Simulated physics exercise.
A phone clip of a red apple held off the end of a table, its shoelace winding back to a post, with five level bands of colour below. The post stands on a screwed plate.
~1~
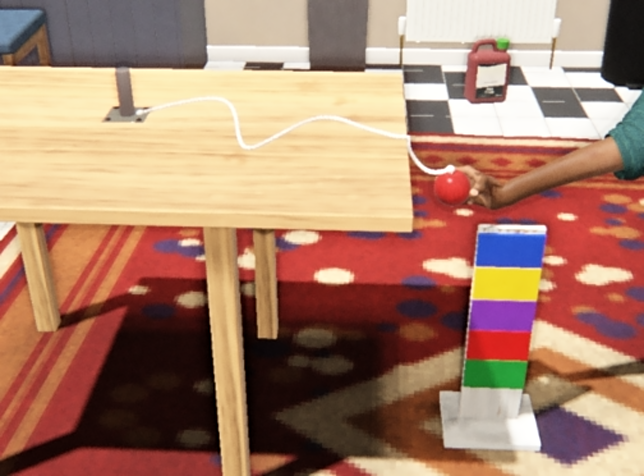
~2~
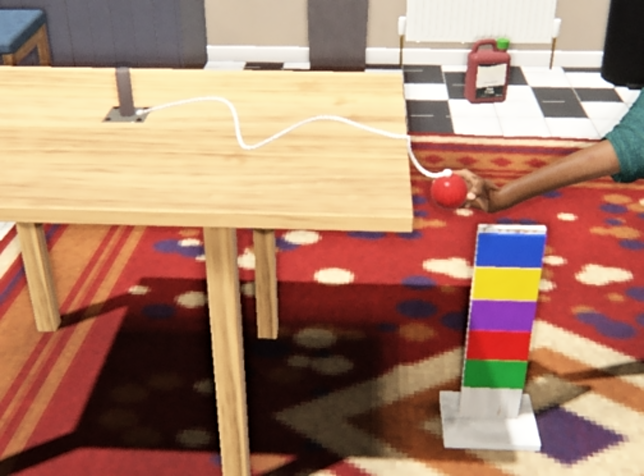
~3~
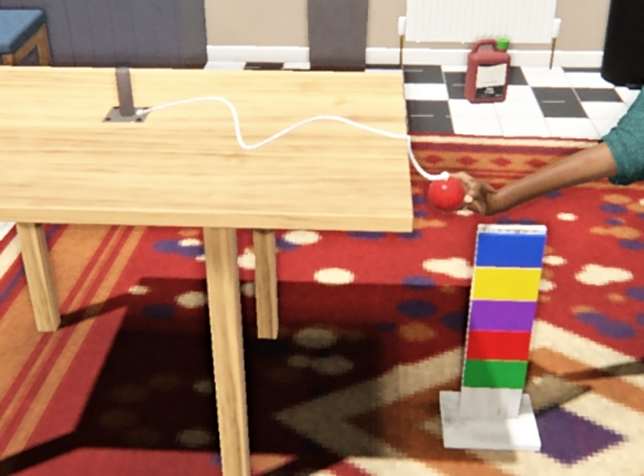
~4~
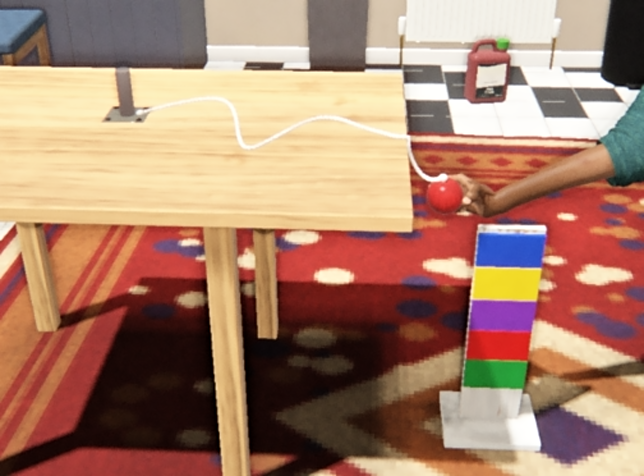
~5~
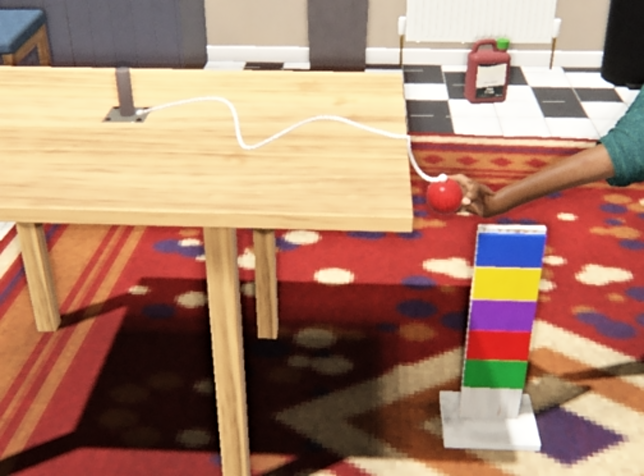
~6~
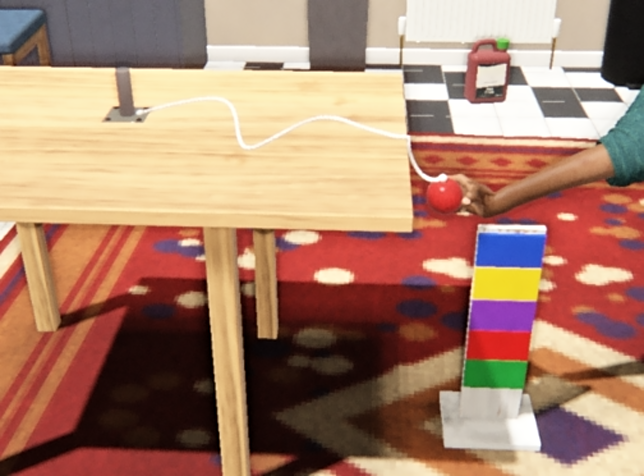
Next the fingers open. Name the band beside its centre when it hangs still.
Its centre hangs level with the red band.
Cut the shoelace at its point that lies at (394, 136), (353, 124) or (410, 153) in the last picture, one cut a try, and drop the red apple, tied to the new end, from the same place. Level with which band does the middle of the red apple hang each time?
Try by try: Yellow; blue; purple.
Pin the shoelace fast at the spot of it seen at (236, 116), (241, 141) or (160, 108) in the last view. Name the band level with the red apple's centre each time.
Taking them in turn: Purple; yellow; red.
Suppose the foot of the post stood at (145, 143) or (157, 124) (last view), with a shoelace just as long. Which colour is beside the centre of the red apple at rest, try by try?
It would be green; green.
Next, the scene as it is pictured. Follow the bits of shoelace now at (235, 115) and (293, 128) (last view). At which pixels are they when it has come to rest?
The first at (274, 123), the second at (407, 150).
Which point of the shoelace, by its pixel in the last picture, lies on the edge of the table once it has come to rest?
That spot is around (282, 134).
A little later, apple near (421, 329); level with red.
Next, apple near (385, 326); level with red.
When it is over, apple near (395, 332); level with red. Its middle rests at the red band.
